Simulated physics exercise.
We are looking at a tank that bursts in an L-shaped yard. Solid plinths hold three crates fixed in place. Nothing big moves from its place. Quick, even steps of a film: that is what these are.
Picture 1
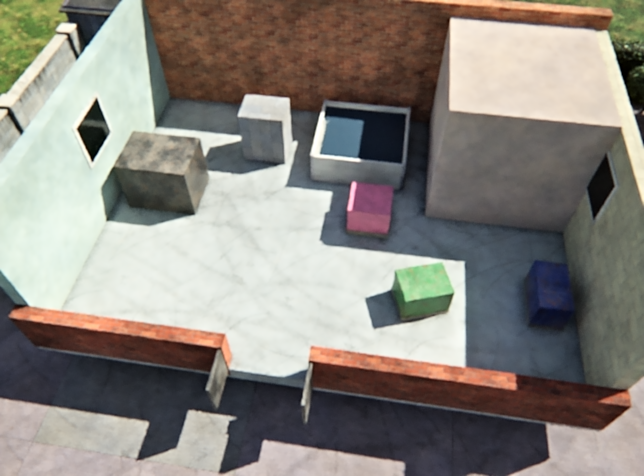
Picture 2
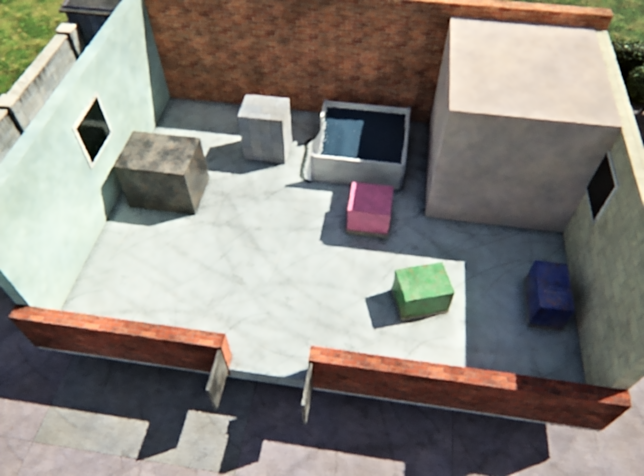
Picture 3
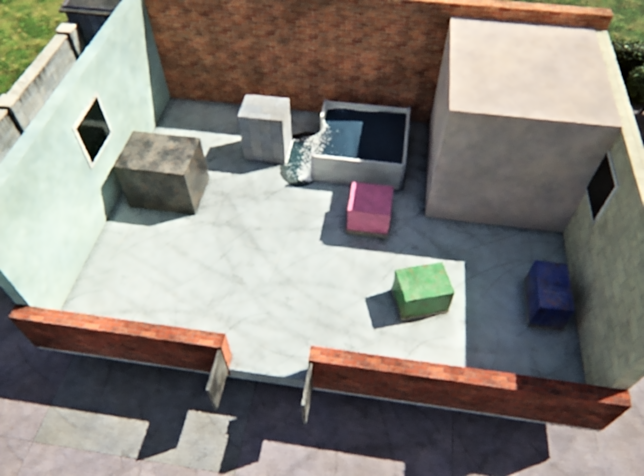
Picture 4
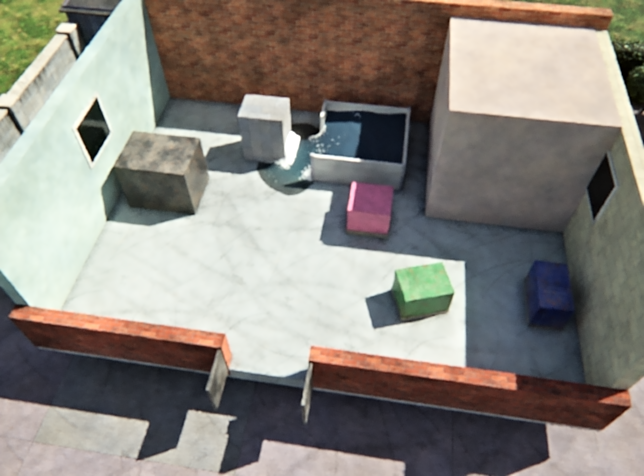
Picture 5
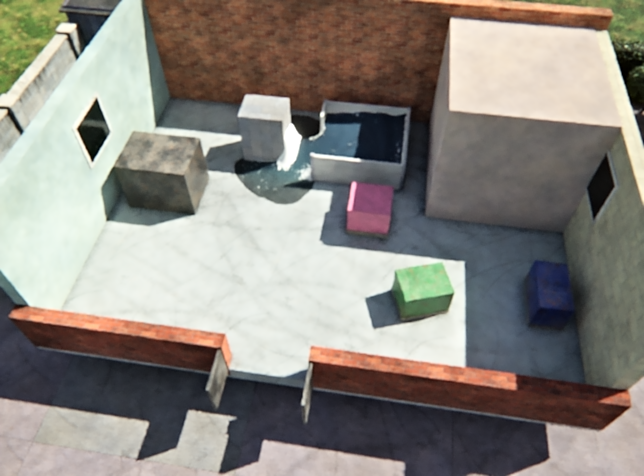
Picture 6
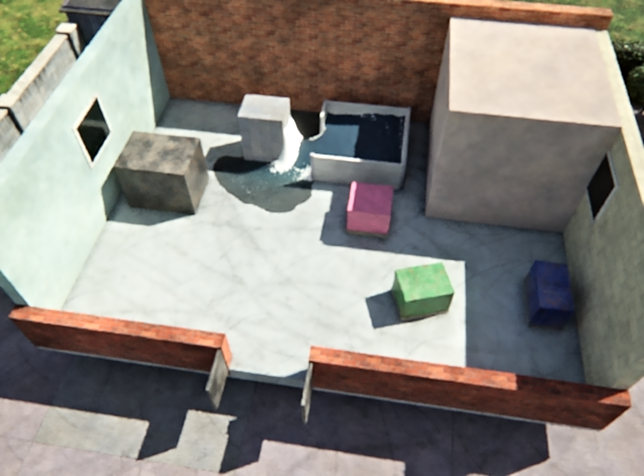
Water bursts from the left side of the tank and spreads left around the white block.
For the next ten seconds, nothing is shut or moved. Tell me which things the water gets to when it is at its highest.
Here is how it goes: The green crate is never reached, the pink crate is never reached, the blue crate is never reached.
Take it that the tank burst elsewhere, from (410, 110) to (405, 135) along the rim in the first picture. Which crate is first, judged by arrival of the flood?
The pink one, by my reading.
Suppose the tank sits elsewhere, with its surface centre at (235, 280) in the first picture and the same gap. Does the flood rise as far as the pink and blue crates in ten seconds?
As I see it, the pink crate is left untouched, and the blue crate is left untouched too.
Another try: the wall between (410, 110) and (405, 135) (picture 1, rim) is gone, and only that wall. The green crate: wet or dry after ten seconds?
As far as I can tell, the green one is overrun.
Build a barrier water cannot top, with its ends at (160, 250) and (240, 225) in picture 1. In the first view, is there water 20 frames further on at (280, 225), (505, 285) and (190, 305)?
Outcome by spot, in order - watered, unwatered, watered.
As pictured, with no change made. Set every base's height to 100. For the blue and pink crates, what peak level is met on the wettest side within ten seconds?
0 and 30 per cent, in that order.
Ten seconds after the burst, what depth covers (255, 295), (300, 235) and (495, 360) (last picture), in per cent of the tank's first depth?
Respectively near 8, 4 and 2 per cent.
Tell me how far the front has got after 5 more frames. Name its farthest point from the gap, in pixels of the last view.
Farthest reach: About (133, 170).
A moment on, water covers 20 % of the floor; the green crate not reached, the pink crate not reached, the blue crate not reached.
Next, water covers 40 % of the floor; the green crate not reached, the pink crate not reached, the blue crate not reached.
Then, water covers 50 % of the floor; the green crate not reached, the pink crate not reached, the blue crate not reached.
Later, water covers 60 % of the floor; the green crate water round its plinth, the pink crate water round its plinth, the blue crate not reached.
In the end, water covers 80 % of the floor; the green crate stayed above the water, the pink crate stayed above the water, the blue crate stayed above the water.
